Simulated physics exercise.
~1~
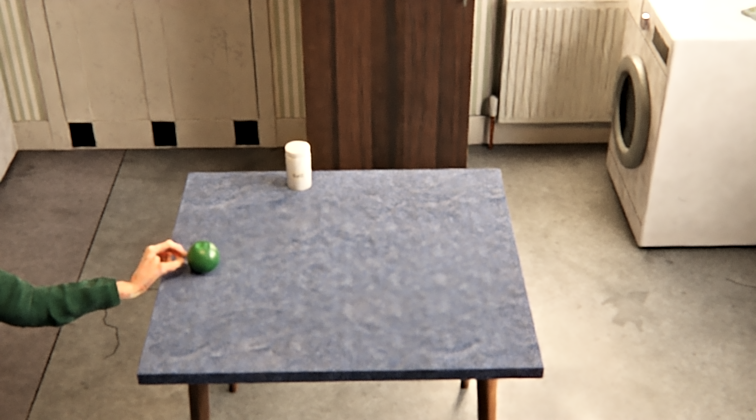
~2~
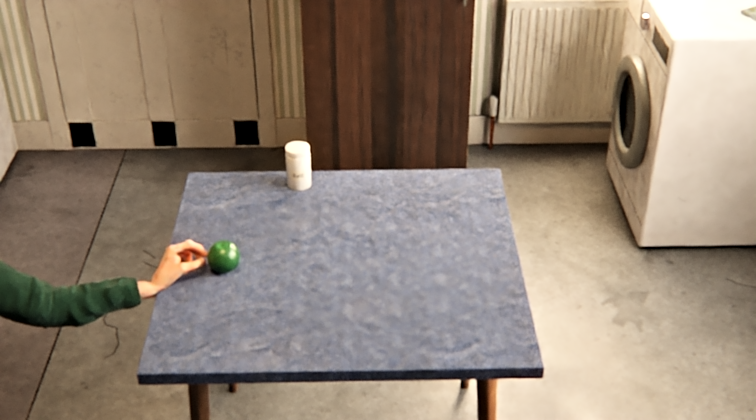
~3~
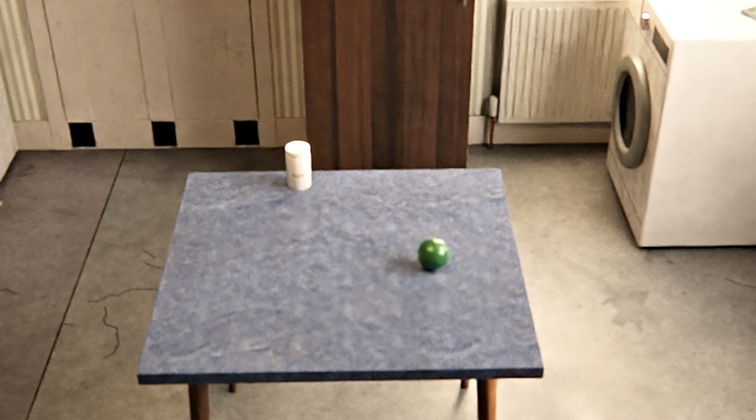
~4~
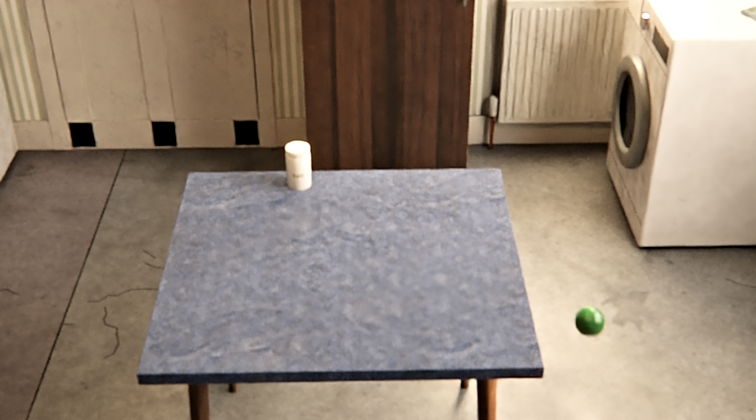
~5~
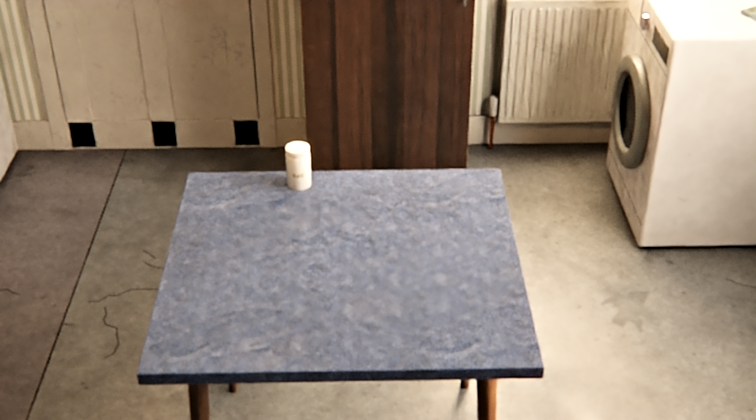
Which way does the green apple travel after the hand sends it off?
The green apple moves to the right, crossing the table and going over its edge.
